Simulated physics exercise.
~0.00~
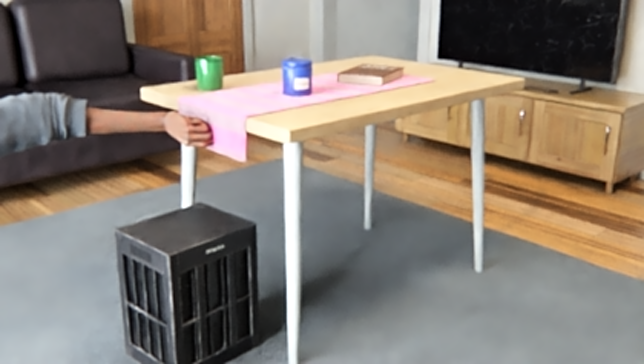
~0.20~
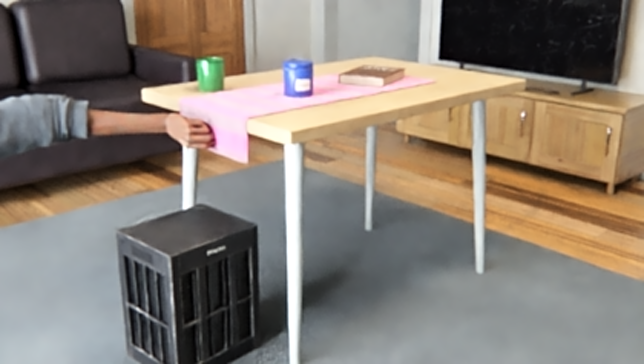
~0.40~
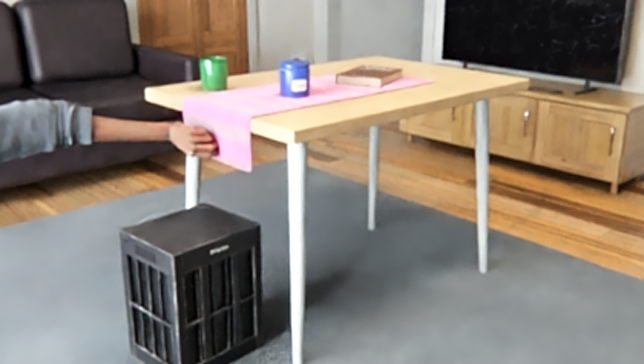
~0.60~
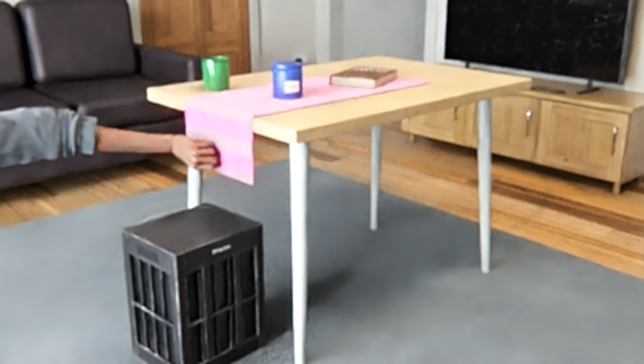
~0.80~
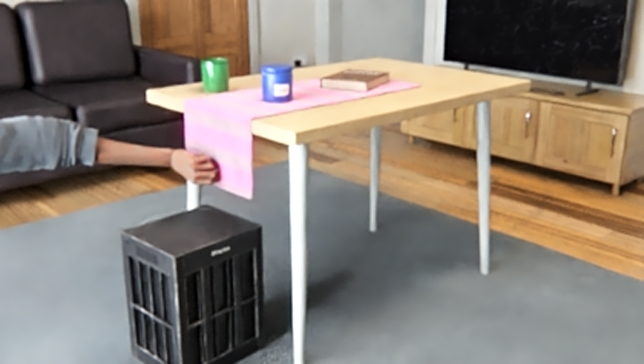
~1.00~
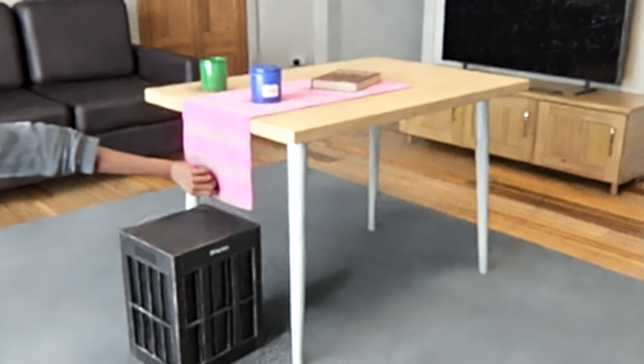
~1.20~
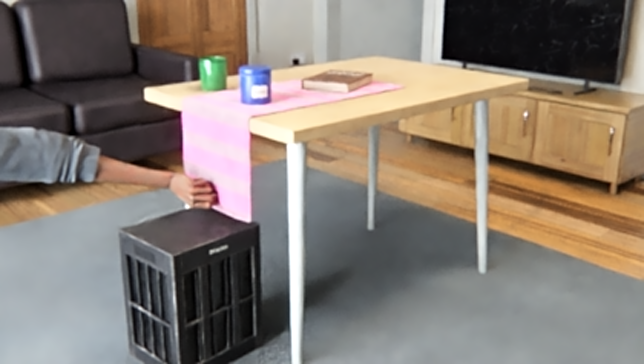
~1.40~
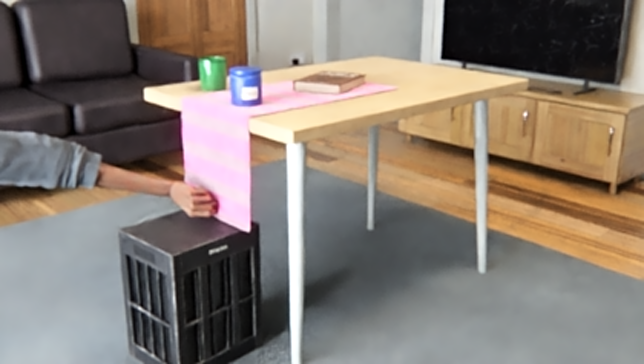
The video shows a hand pulling a pink cloth down over the left end of a table, carrying a blue jar and a brown book leftward while a green mug stays still. It ends with the hem at the black crate, the hand still holding it, and all three objects on the table.
